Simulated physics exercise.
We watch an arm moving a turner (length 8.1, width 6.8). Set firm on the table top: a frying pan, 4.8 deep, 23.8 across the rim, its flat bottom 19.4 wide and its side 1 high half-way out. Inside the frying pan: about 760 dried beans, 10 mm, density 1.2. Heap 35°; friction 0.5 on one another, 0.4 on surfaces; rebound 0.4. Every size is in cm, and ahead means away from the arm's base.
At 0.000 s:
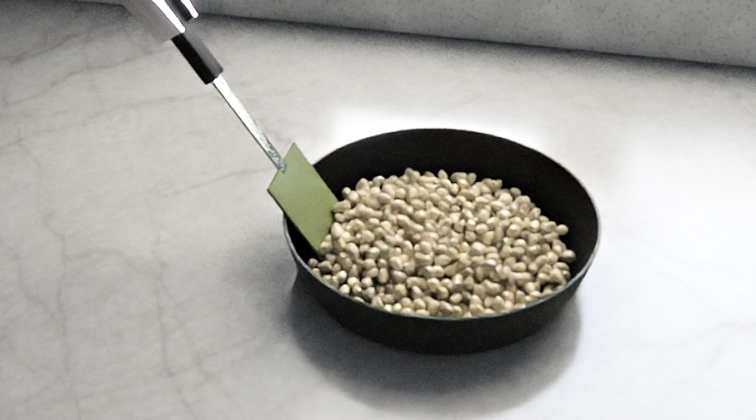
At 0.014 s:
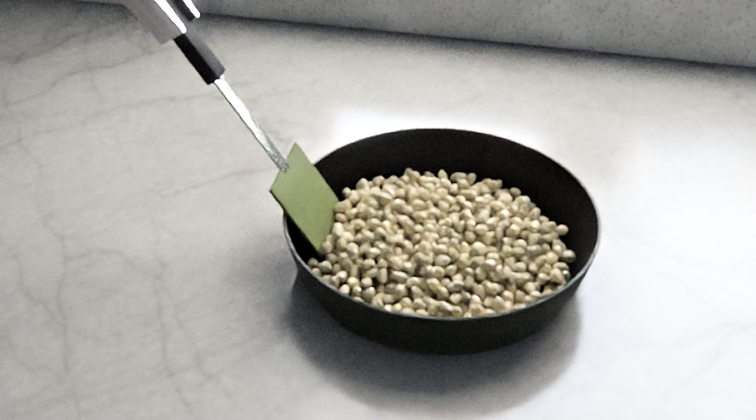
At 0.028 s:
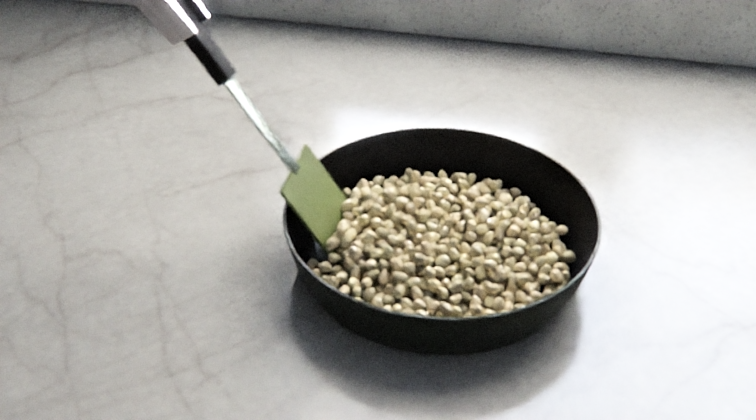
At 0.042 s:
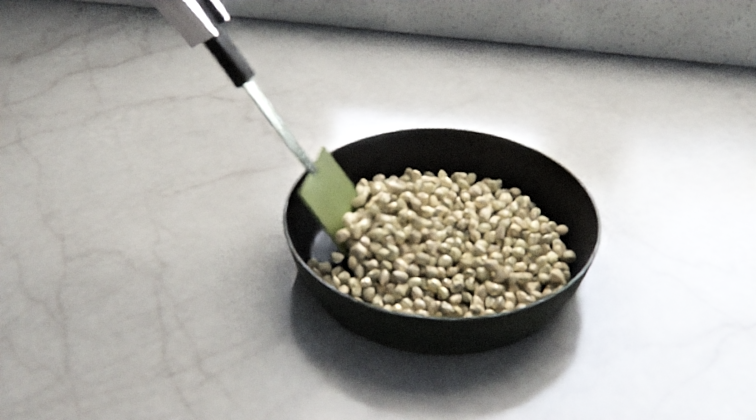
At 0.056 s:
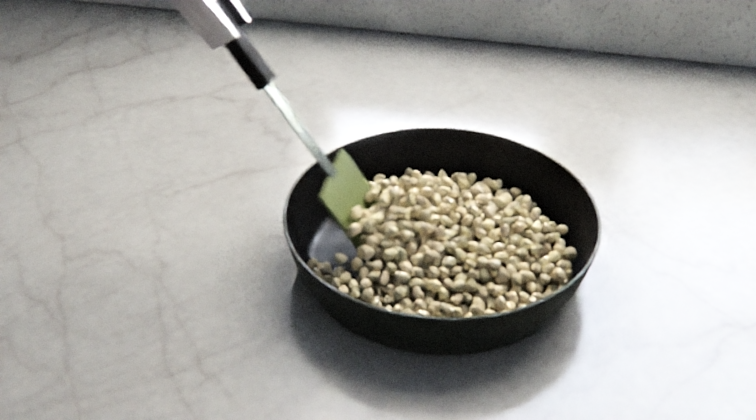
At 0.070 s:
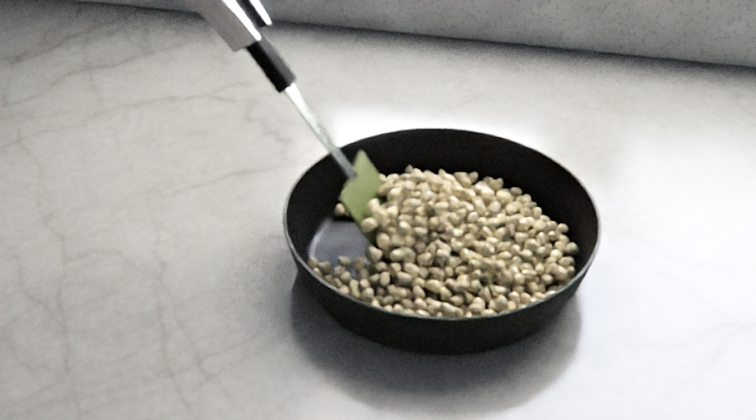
A green turner pushes dried beans to the right inside a black frying pan.
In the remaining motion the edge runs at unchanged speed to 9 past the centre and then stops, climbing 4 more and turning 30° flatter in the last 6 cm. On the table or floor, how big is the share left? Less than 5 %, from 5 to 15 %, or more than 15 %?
More than 15 %.
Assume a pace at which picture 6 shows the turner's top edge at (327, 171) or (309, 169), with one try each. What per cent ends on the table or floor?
Estimates: About 10 %, about 5 %.
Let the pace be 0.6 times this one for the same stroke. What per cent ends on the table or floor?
I'd put it at about 10 per cent.
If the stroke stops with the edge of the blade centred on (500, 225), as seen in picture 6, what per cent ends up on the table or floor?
About 10 per cent.
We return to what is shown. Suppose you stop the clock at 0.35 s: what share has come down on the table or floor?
My estimate is roughly 15 %.
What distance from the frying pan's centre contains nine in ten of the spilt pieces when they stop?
The distance is roughly 45 cm.
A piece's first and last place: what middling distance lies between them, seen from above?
I'd put it at close to 2 centimetres.
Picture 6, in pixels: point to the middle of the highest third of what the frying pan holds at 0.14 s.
It is centred at about (505, 226).
After 0.10 s, sloping 57°, highest piece 7 above the table; 760 in the frying pan.
After 0.14 s, sloping 48°, highest piece 8 above the table; 760 in the frying pan.
After 0.35 s, sloping 27°, highest piece 9 above the table; 602 in the frying pan, 125 on the table or floor, 33 on the blade or in flight.
After 1.40 s, sloping 27°, highest piece 5 above the table; 602 in the frying pan, 158 on the table or floor.
In the end, 602 in the frying pan, 158 on the table or floor. That is 21 % on the table or floor.
